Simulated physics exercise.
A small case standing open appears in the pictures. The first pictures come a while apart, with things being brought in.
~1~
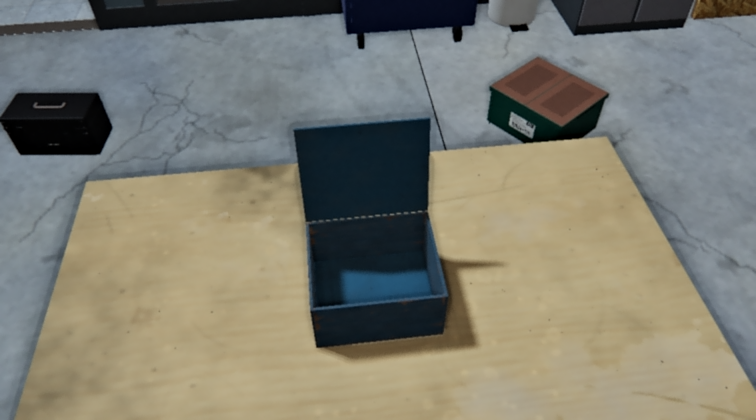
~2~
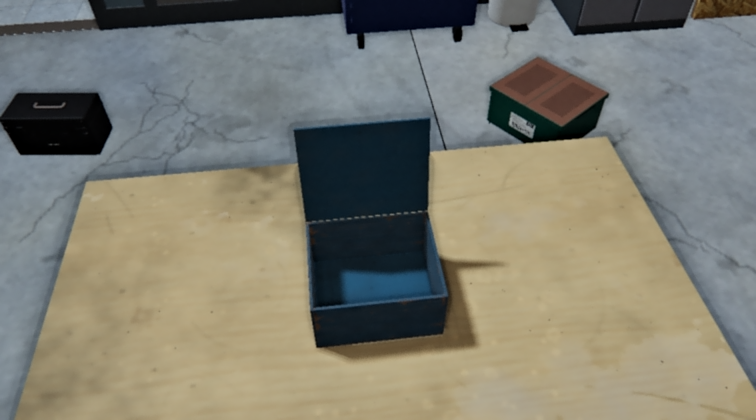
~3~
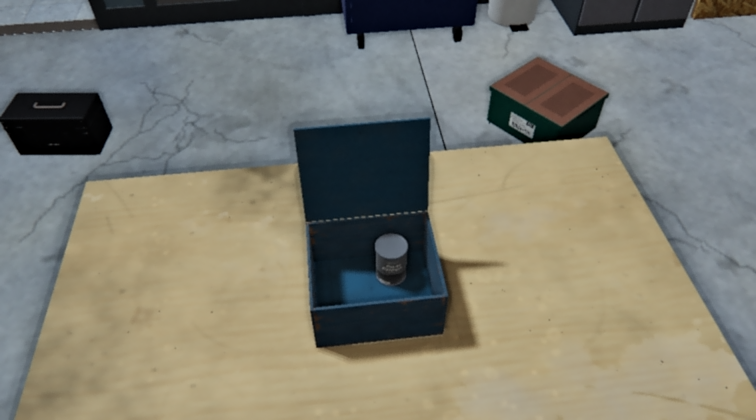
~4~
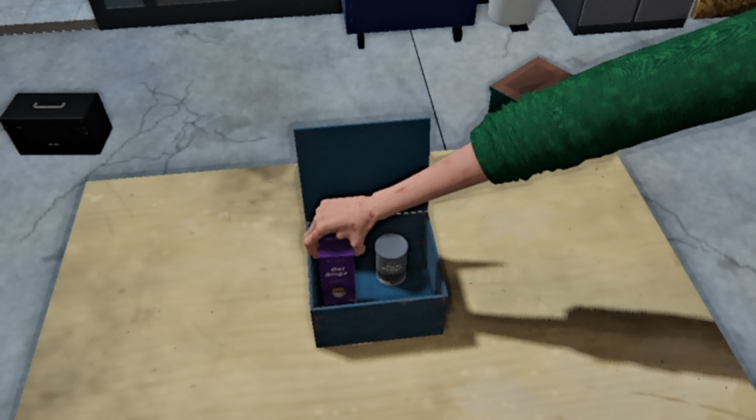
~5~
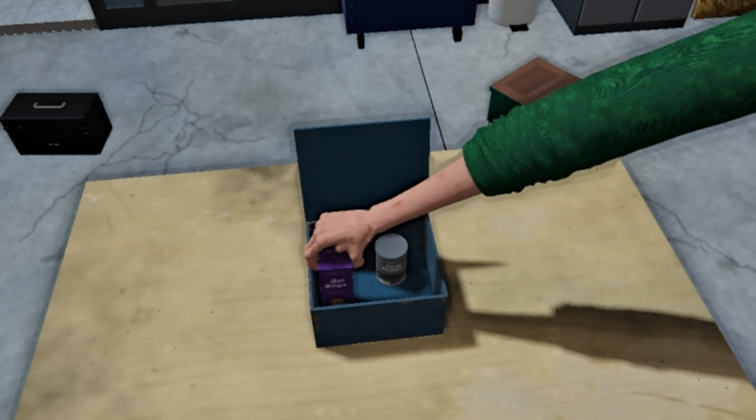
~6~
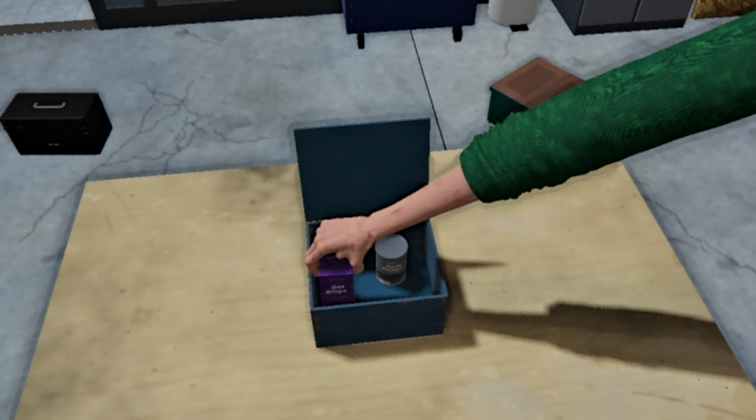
At the start, an open blue box sits empty on a wooden table, and then a grey tin appears inside it on the right. A hand in a green sleeve reaches in from the right, holding a purple carton, and lowers it slightly into the left side beside the tin, still gripping it.
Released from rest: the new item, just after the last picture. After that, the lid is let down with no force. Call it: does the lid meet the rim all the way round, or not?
It does not meet the rim all the way round.
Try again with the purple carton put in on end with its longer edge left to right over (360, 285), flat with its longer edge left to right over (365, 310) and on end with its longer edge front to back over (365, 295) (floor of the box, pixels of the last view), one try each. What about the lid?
In the first case it stays ajar; in the second case it sits on the rim; in the third case it is held up.
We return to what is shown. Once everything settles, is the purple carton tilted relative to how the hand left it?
Once everything settles, the purple carton keeps its original angle.
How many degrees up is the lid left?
I'd say roughly 14 degrees above the rim.
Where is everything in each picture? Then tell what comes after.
In the first picture, the last thing is not in view yet.
In the second picture, the last thing is not in view yet.
In the third picture, the last thing is not in view yet; grey tin (391, 260).
The fourth picture shows coming down; purple carton (338, 269); grey tin (391, 260).
The fifth picture shows coming down; purple carton (337, 280); grey tin (391, 260).
The sixth picture shows put in, still held; purple carton (338, 286); grey tin (391, 260).
Then, 1.40 s past the last view, lid 76° above the rim.
Then, 1.80 s past the last view, lid 33° above the rim.
Finally, lid 15° above the rim; both still in place. Final places as the last picture's camera would see them, purple carton near (338, 286).
